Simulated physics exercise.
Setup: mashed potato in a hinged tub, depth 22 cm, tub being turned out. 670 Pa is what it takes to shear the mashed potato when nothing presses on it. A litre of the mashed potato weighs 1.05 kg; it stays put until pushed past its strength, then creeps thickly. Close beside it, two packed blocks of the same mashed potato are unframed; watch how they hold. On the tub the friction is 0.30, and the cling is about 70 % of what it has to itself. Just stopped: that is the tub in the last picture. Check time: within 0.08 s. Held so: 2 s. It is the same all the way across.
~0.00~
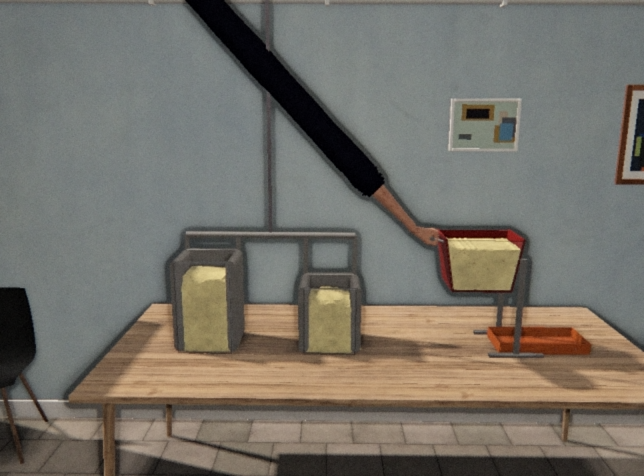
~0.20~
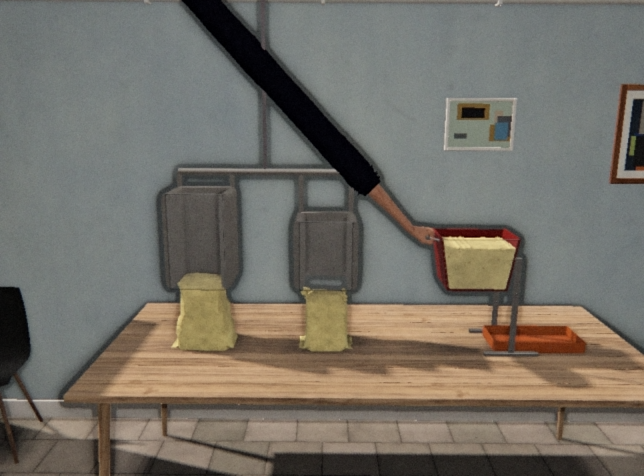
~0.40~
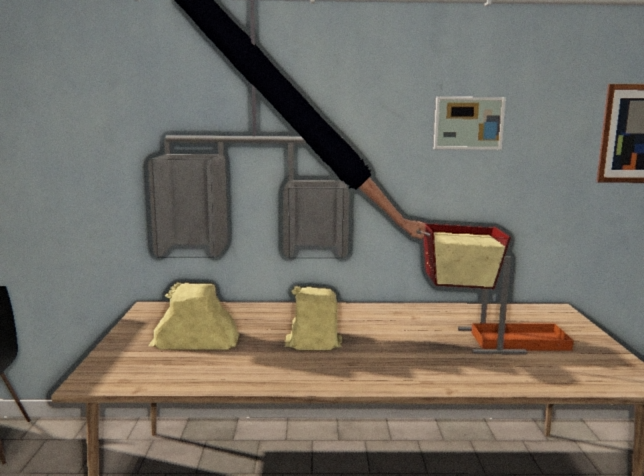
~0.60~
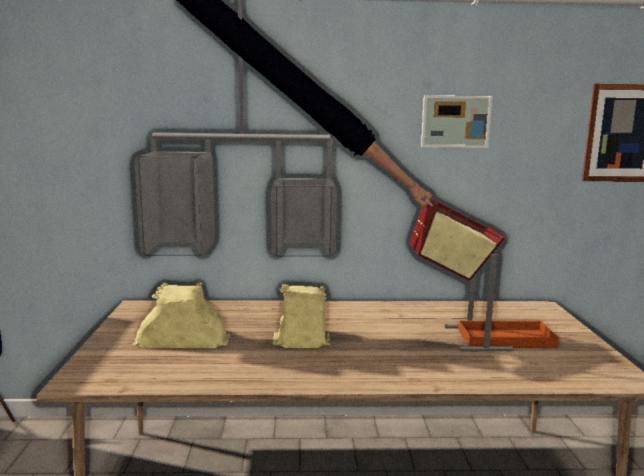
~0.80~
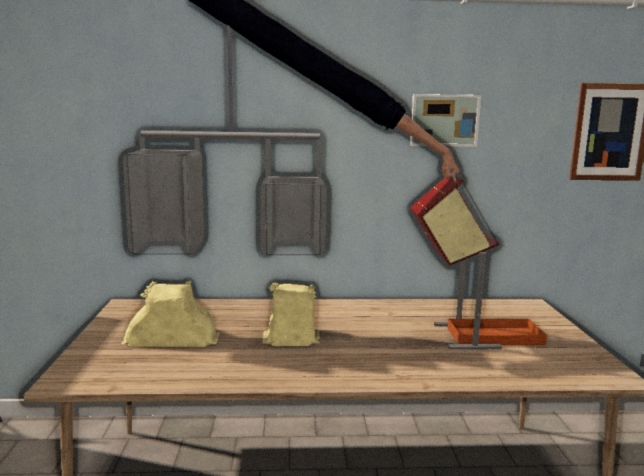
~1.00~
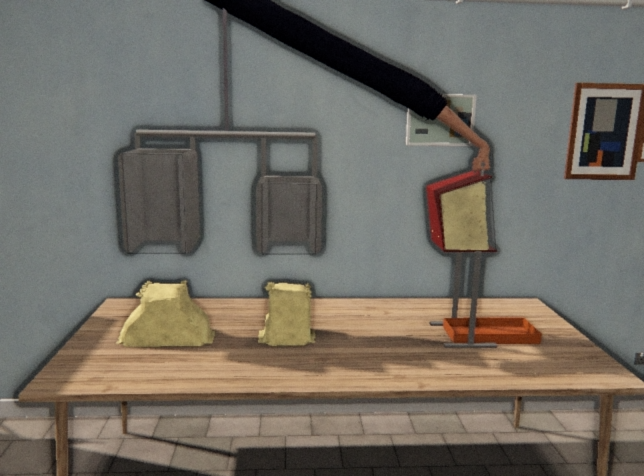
Room with wooden table, grey moulds lifting off two pale yellow blocks, then a hand tilting a filled red tub onto its side.
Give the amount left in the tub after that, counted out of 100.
58 %.
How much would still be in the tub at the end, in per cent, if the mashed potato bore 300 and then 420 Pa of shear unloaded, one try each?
Going in order, it's 40 % and then 45 %.
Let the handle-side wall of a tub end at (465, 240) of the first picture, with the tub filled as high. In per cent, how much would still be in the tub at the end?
I'd guess around 100 per cent remains.
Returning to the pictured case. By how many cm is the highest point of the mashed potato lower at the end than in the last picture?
Roughly 15 cm.
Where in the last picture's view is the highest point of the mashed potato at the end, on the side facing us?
Close to pixel (462, 219).
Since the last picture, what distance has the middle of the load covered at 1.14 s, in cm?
Shift: Roughly 3 cm.
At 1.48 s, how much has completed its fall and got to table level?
0 per cent.
By 1.14 s, the tub is at 81 degrees and holds 100 %.
By 1.31 s, the tub is at 81 degrees and holds 86 %.
By 1.48 s, the tub is at 81 degrees and holds 72 %.
By 1.65 s, the tub is at 81 degrees and holds 62 %.
By 3.00 s, at the end, the tub is at 81 degrees and holds 58 %.
